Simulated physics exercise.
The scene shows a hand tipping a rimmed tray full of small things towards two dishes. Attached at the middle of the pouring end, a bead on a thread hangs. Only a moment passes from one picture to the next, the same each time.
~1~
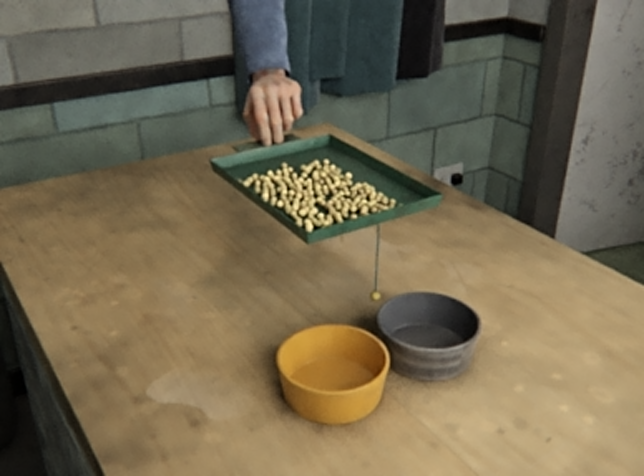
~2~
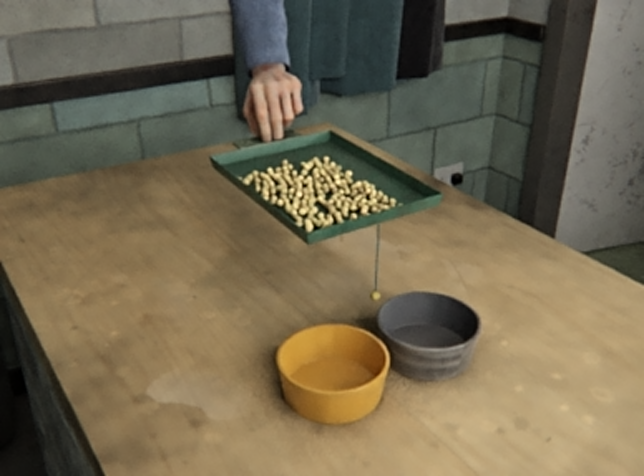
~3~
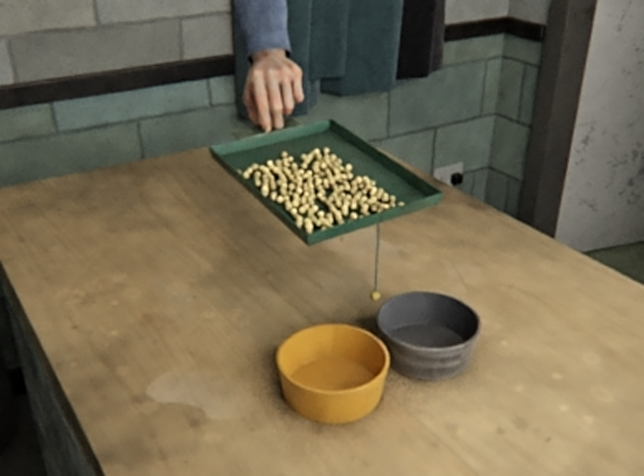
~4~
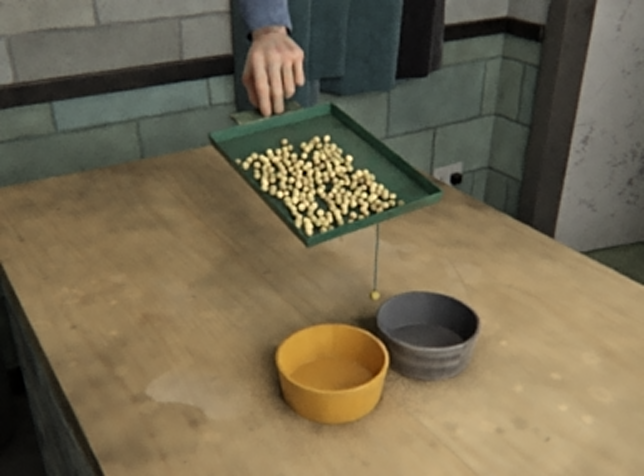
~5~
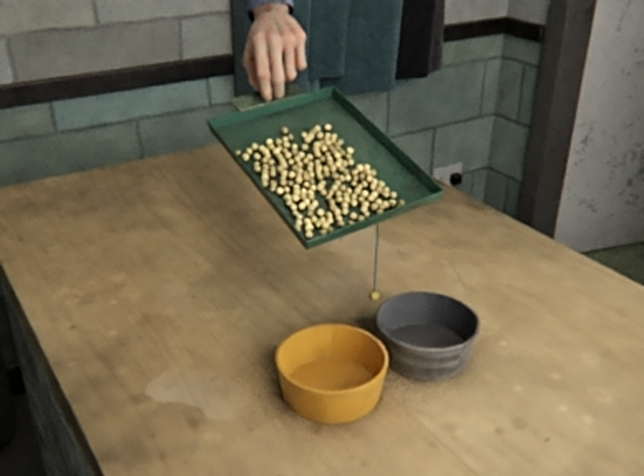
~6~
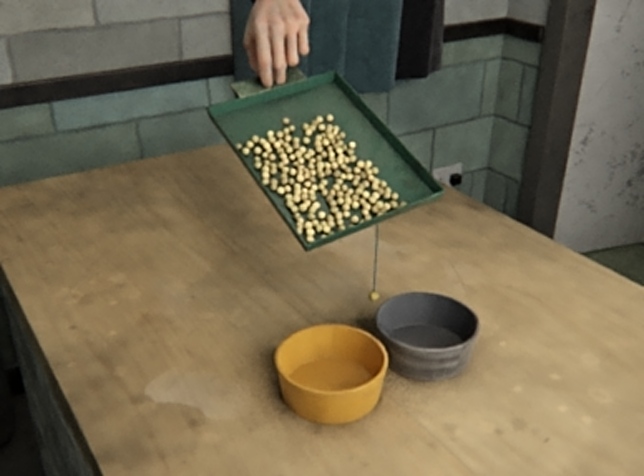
To begin with, a hand holds a green rimmed tray of small pale beans above an orange dish and a grey one, a bead hanging beneath on a thread. The hand then raises the back of the tray, steepening it, and its left front corner dips slightly. By the end, some beans are shifting.
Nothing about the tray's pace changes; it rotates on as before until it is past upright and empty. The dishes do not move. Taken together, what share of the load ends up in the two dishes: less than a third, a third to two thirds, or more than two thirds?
Together they hold more than two thirds.
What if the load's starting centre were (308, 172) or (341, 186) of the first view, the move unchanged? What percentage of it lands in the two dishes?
In order, 90 per cent then 70 per cent.
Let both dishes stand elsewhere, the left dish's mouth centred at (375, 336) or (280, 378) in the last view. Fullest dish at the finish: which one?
Position 1 - the dish to the left; position 2 - the dish to the right.
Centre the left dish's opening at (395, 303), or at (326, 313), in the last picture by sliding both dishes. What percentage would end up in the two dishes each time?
Roughly 10 % and 50 %.
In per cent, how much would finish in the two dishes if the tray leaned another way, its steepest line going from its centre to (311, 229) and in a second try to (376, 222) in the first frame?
Shares, approx.: 30 %, then 80 %.
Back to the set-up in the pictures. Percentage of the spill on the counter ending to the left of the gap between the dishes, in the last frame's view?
60 per cent, about.
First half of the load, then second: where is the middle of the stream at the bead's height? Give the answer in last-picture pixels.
I'd say close to (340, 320) at first and close to (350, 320) later on.
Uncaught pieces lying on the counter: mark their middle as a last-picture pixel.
(351, 352), roughly.
Soon after the last picture, tray tipped steeply; all on the tray.
A little later, tray tipped past a quarter turn; nearly all on the tray; a stray few in the left dish; a stray few in the right dish; a small part in the air.
Later still, tray tipped past a quarter turn; about two thirds in the left dish; a small part in the right dish; about a quarter outside both.
At rest, tray tipped past a quarter turn; about two thirds in the left dish; a small part in the right dish; about a quarter outside both.
